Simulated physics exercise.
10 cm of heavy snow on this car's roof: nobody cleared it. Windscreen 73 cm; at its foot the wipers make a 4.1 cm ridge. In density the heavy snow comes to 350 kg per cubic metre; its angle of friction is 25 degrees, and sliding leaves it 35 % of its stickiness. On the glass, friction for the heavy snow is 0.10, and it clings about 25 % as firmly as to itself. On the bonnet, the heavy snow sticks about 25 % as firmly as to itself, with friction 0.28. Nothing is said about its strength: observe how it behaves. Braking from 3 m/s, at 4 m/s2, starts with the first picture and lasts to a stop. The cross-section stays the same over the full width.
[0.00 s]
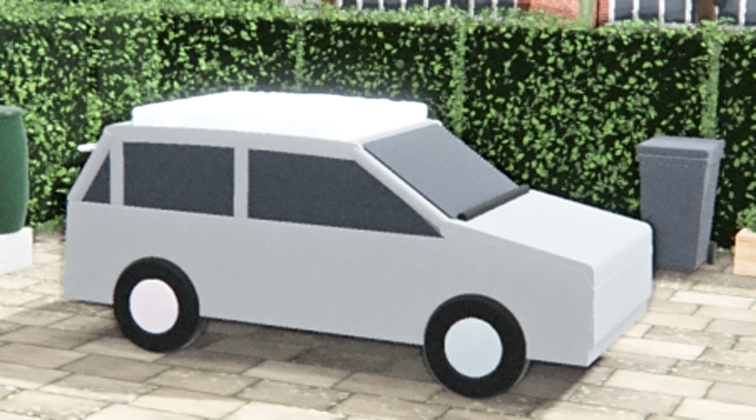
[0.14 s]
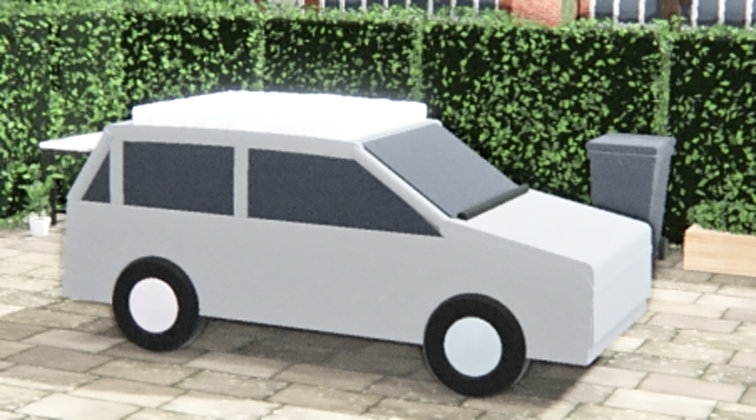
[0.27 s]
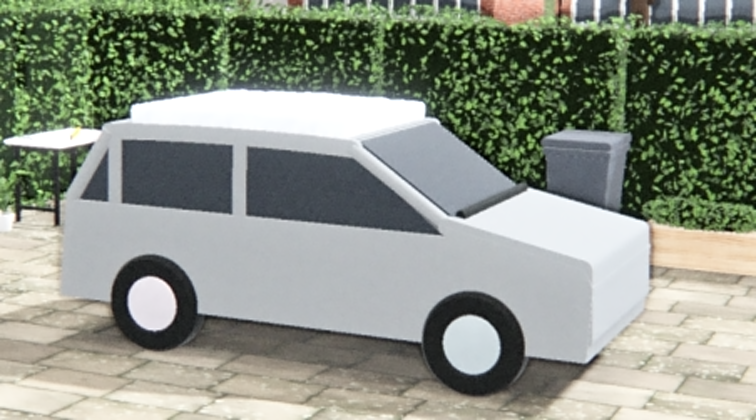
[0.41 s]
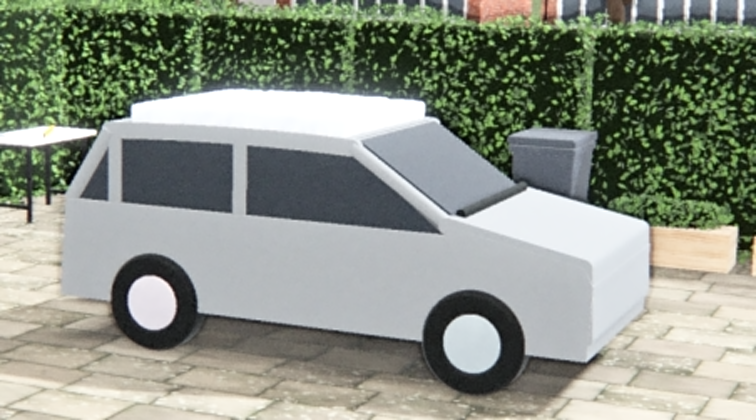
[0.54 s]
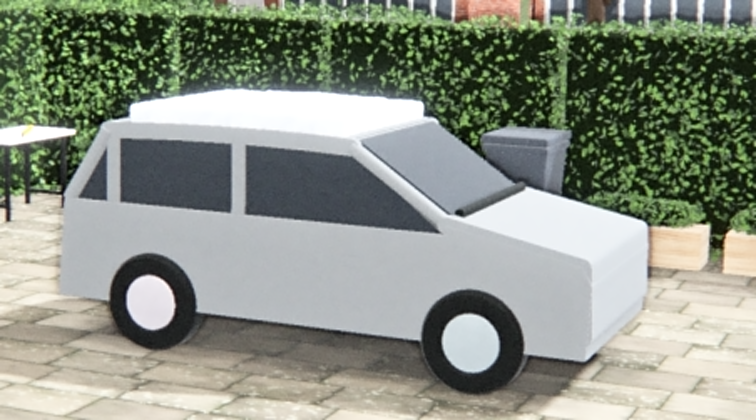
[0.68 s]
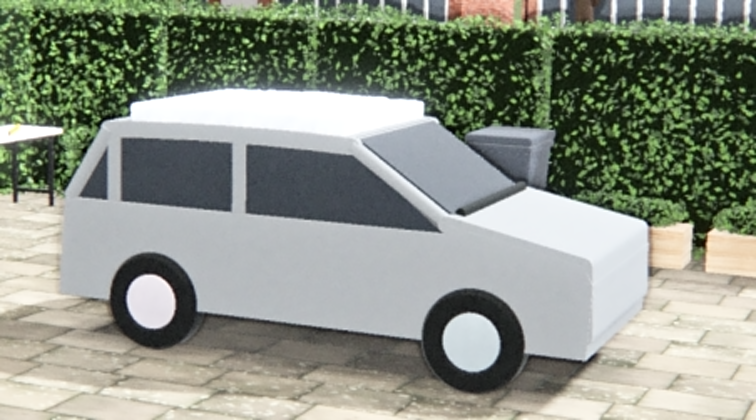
On a paved area beside a leafy hedge, a pale grey car with a thick white layer of snow on its roof rolls to the right, the view keeping pace. The bin and planters behind slide left, quickly at first, then by smaller steps as the car slows, while the snow shows no visible shift.
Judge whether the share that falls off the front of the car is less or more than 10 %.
The answer is less.
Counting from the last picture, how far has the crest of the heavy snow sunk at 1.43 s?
By my estimate, near 0 cm.
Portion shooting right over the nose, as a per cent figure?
Close to 0 in a hundred.
After 1.02 s, all of the snow is on the roof, none on the glass, none on the bonnet and none has gone off the nose.
After 1.43 s, all of the snow is on the roof, none on the glass, none on the bonnet and none has gone off the nose.
After 1.84 s, all of the snow is on the roof, none on the glass, none on the bonnet and none has gone off the nose.
After 2.25 s, all of the snow is on the roof, none on the glass, none on the bonnet and none has gone off the nose.
After 2.35 s, at the end, all of the snow is on the roof, none on the glass, none on the bonnet and none has gone off the nose.
